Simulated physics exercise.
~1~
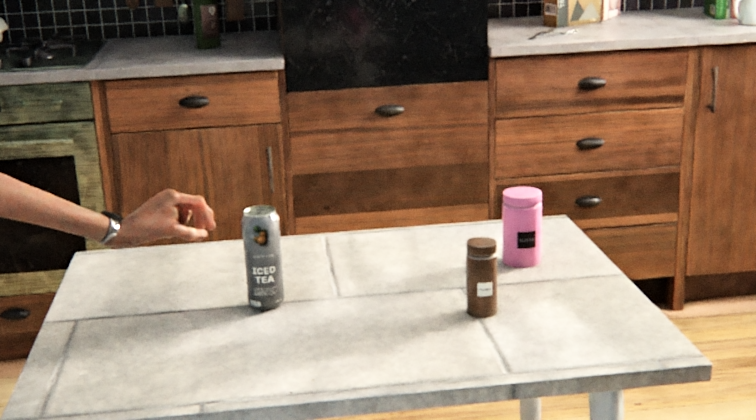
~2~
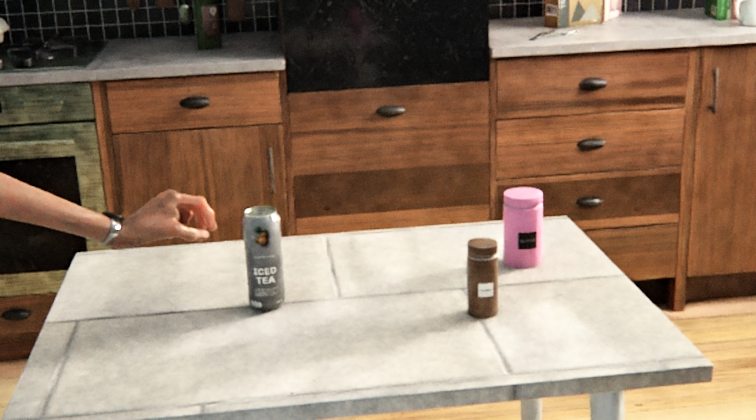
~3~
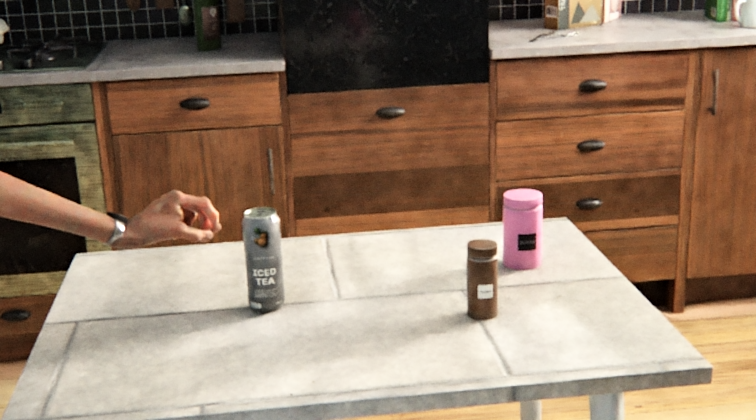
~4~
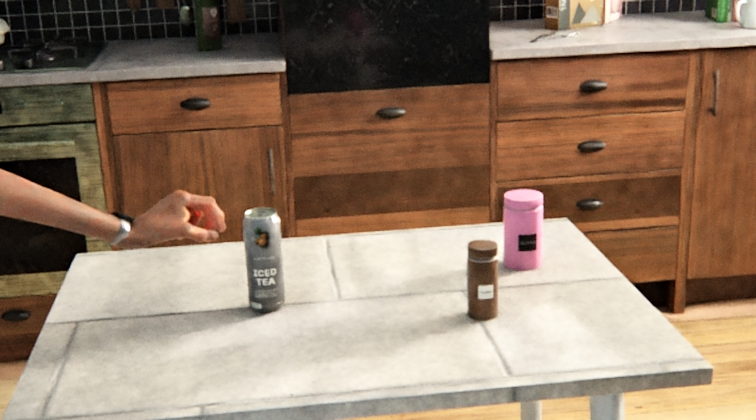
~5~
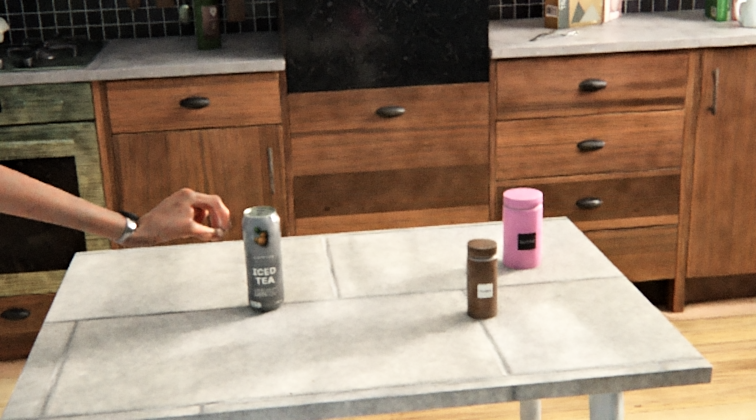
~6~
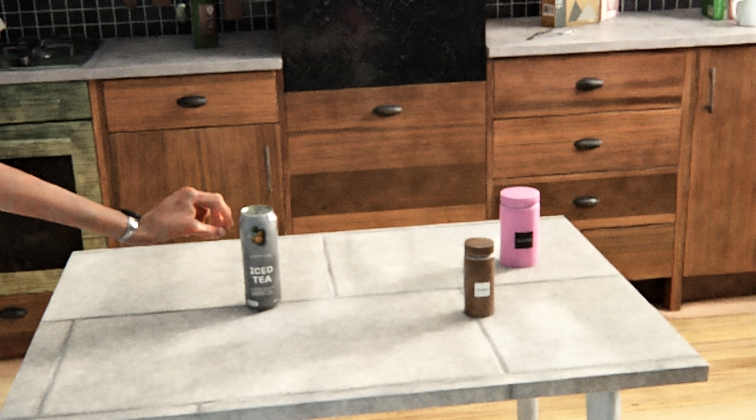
A hand hovers beside a grey iced tea can, shifting slightly right above the table.
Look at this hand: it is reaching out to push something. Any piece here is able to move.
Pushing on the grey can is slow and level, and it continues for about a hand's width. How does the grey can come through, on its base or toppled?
Down.
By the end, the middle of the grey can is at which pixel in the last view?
At about (335, 282).
Then, 0.50 s later than the last frame, grey can tilted by 13° near (273, 255).
Then, 0.90 s later than the last frame, grey can tilted by 39° near (297, 255).
Then, 1.00 s later than the last frame, grey can tilted by 68° near (321, 267).
Then, 1.20 s later than the last frame, grey can on its side near (335, 282).
When it is over, lying over on the table, grey can. End places, in pixels of the last picture, grey can near (335, 282).
